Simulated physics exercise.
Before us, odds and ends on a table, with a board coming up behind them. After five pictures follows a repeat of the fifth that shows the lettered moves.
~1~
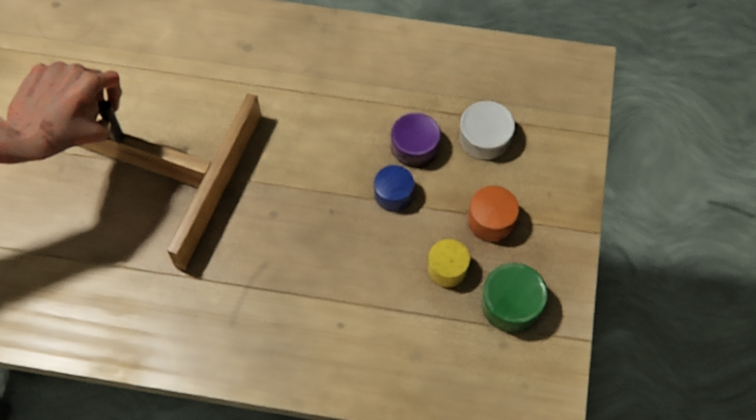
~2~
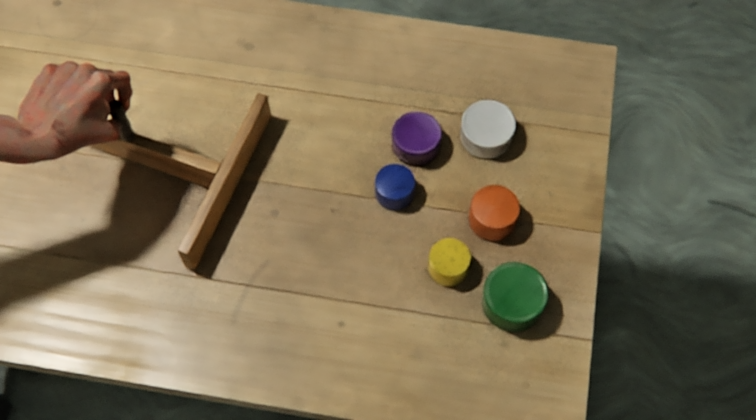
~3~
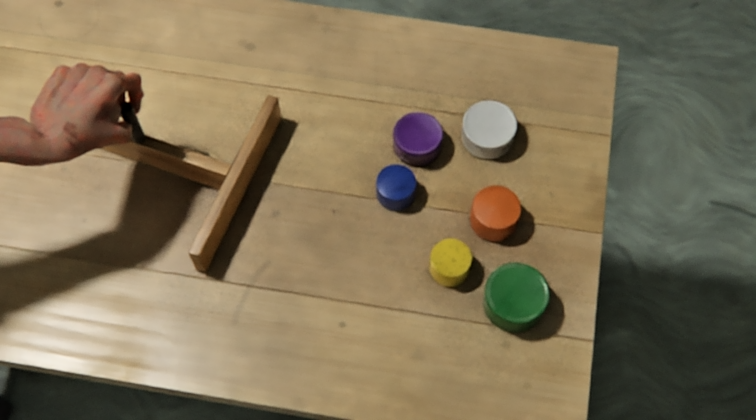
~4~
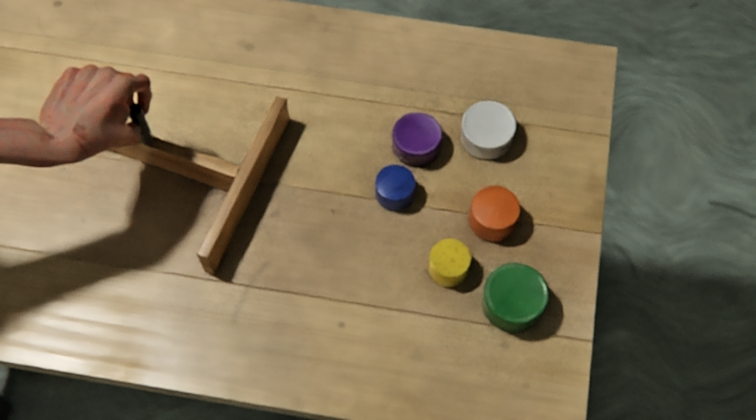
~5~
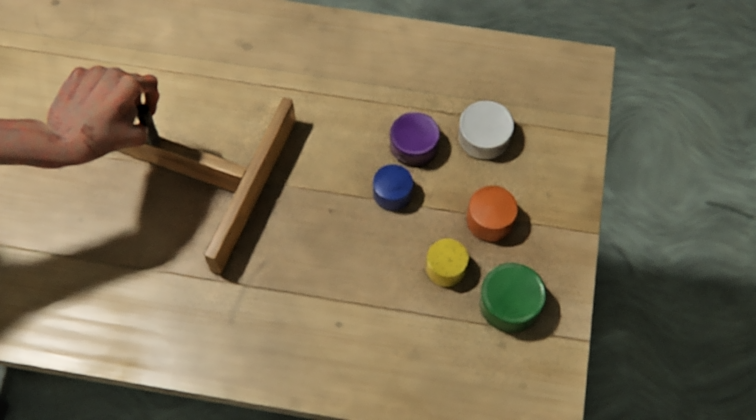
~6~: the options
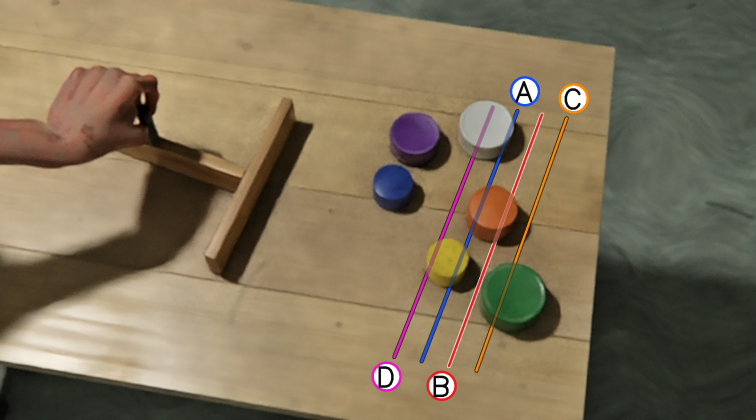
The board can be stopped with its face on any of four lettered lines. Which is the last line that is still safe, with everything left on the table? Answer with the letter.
At C, and not beyond.
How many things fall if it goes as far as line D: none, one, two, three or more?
By then, none.
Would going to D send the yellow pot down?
No.
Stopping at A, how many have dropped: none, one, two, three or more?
The count is none.
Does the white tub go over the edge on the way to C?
No.
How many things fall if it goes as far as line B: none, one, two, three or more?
In all, none.
On the marked copy, A at (472, 229); B at (498, 233); C at (524, 237); D at (447, 225).
Following C. Soon after the start, board (348, 190); green jar (512, 299); orange tin (491, 214).
Later, board (447, 205); orange tin (519, 223); white tub (514, 127).
In the end, board (524, 217); orange tin (592, 246); green jar (555, 324); nothing has fallen.
As for the rest, A is safe but short; B is safe but short; D is safe but short.
